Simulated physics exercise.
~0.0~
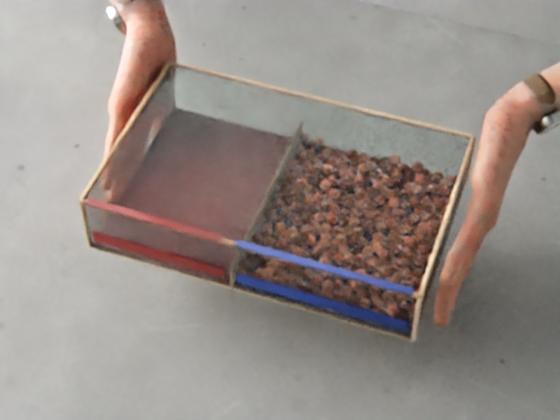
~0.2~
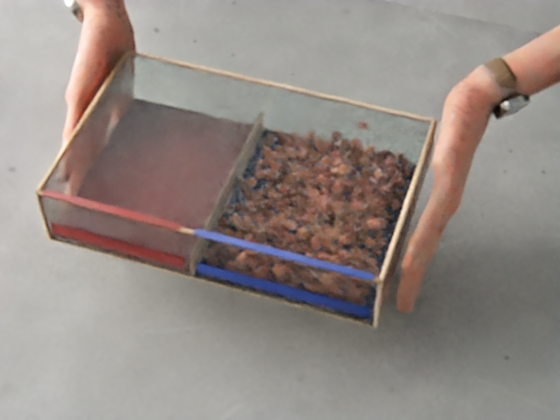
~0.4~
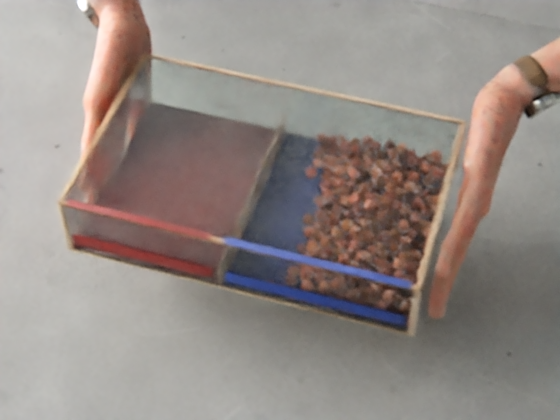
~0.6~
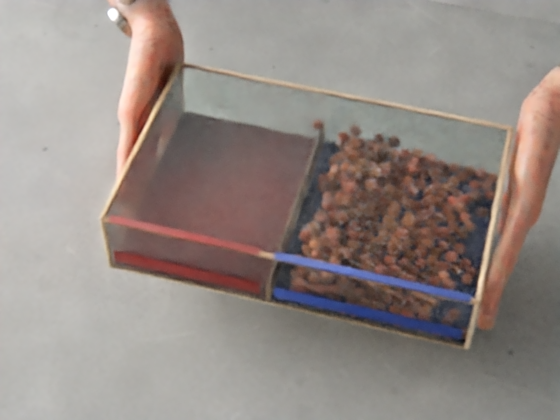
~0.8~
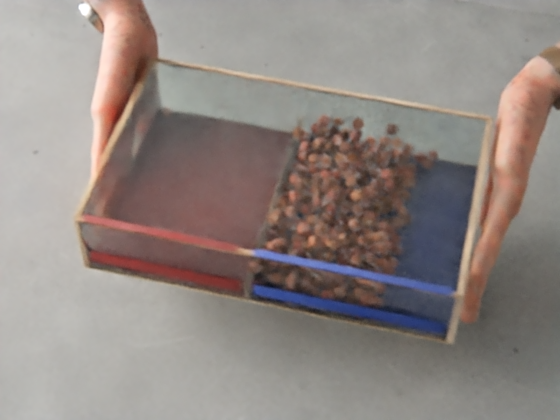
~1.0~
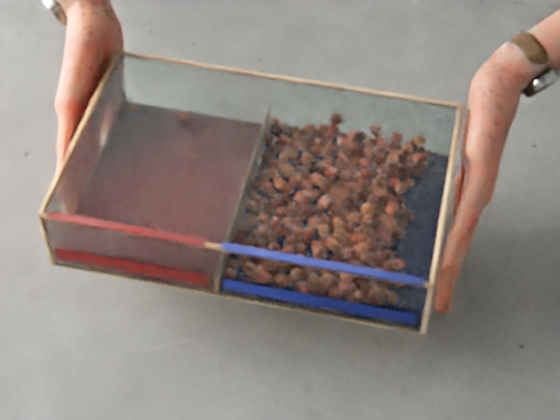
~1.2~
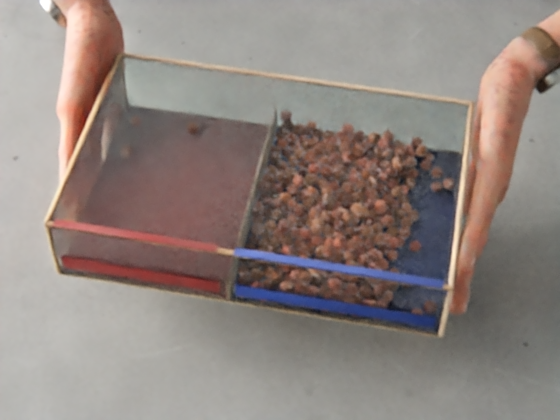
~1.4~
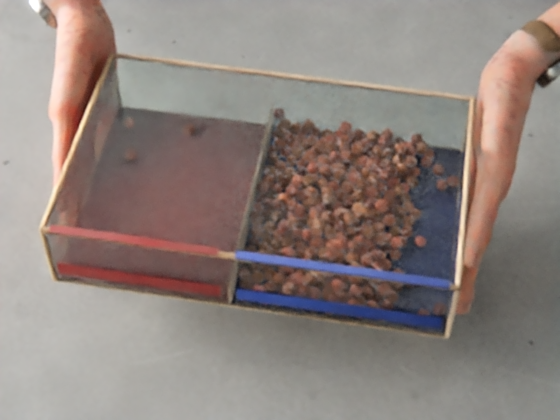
Over a plain grey floor, two hands hold a shallow clear box by its ends, its left section marked red and its right section blue, with a divider between them. Reddish-brown pellets cover the blue side. The hands shift the box left, then right, and the pellets slide against the right end, baring the floor beside the divider. As the box moves further right and back left, they spread and then bunch against the divider. A couple of pellets end up on the red side, while the rest settle in the blue section as the box comes to rest.
